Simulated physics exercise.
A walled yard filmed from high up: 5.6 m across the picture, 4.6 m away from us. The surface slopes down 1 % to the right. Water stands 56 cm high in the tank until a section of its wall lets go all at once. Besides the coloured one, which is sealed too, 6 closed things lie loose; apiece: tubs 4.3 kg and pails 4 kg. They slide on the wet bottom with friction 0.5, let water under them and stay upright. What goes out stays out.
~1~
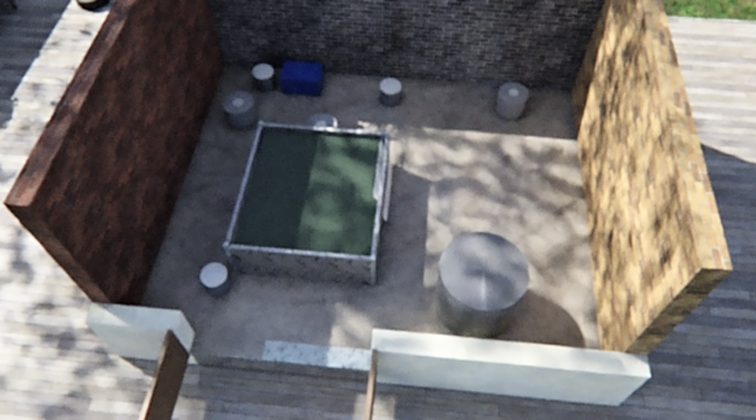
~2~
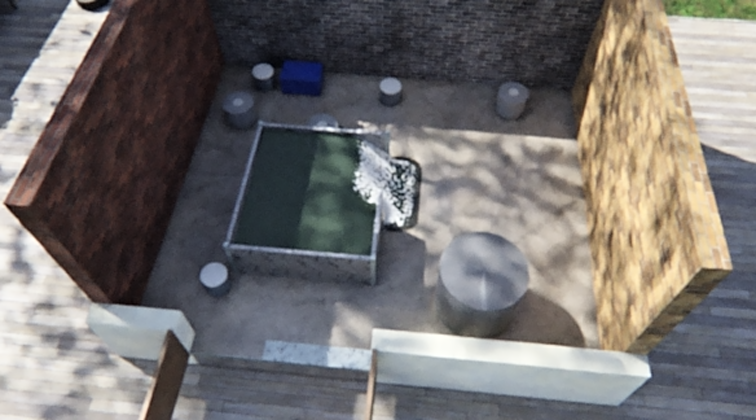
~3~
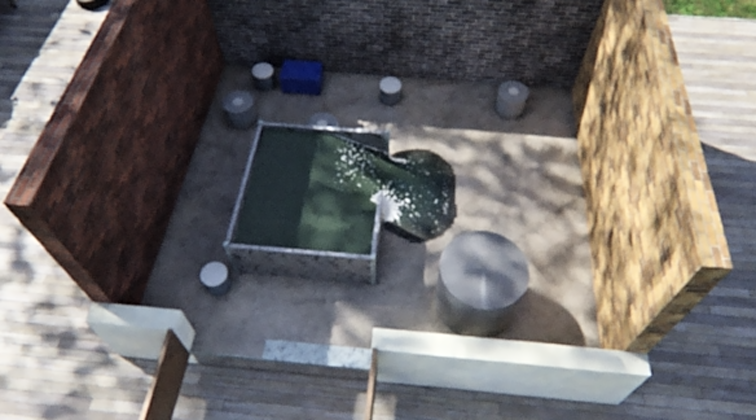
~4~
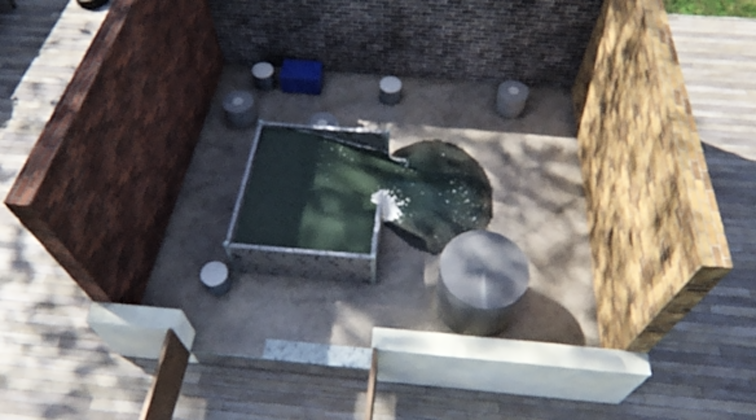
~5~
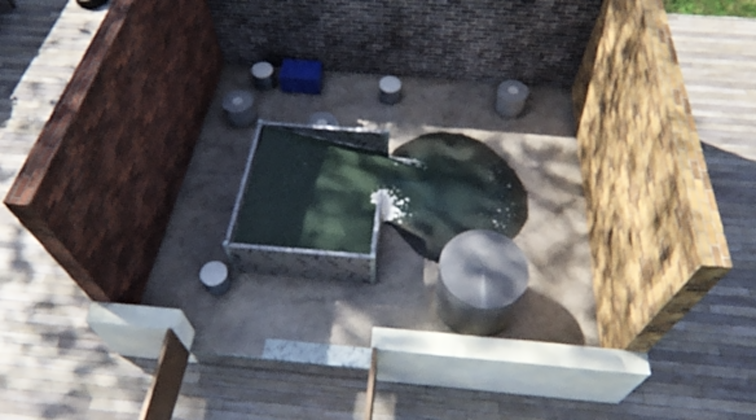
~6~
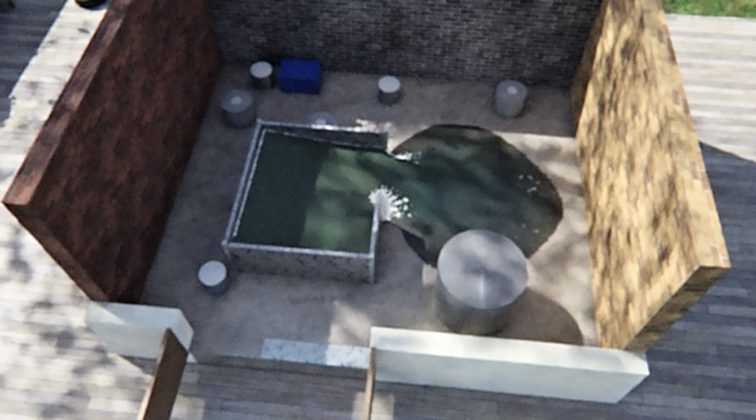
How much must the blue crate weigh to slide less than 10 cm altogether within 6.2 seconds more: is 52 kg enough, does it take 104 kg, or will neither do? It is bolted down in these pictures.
Verdict: The lower weight is enough.
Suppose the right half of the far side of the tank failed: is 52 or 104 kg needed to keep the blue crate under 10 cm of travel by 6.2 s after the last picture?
In that case only the higher weight holds it.
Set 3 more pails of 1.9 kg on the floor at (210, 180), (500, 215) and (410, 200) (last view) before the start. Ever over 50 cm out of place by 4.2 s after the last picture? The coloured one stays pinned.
In turn: Less, more, over.
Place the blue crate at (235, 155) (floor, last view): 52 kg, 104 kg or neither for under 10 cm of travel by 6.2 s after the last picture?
The smaller is enough.
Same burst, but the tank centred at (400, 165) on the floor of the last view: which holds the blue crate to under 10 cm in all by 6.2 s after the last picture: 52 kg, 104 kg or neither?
Then the lower weight is enough.
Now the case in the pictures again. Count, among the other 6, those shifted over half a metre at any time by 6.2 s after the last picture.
That makes 3.
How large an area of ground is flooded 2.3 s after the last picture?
About 14 m2.
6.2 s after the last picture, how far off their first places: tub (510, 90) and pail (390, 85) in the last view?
In that order: 40 cm, 250 cm.
Then, 0.6 s after the last picture the blue crate would be 0 cm from its start with 52 kg and 0 cm from its start with 104 kg; 0 cm of water round it then.
Then, 2.3 s after the last picture the blue crate would be 0 cm from its start with 52 kg and 0 cm from its start with 104 kg; 0 cm of water round it then.
Then, 4.2 s after the last picture the blue crate would be 0 cm from its start with 52 kg and 0 cm from its start with 104 kg; 5 cm of water round it then.
Then, 6.2 s after the last picture the blue crate would be 0 cm from its start with 52 kg and 0 cm from its start with 104 kg; 4 cm of water round it then.
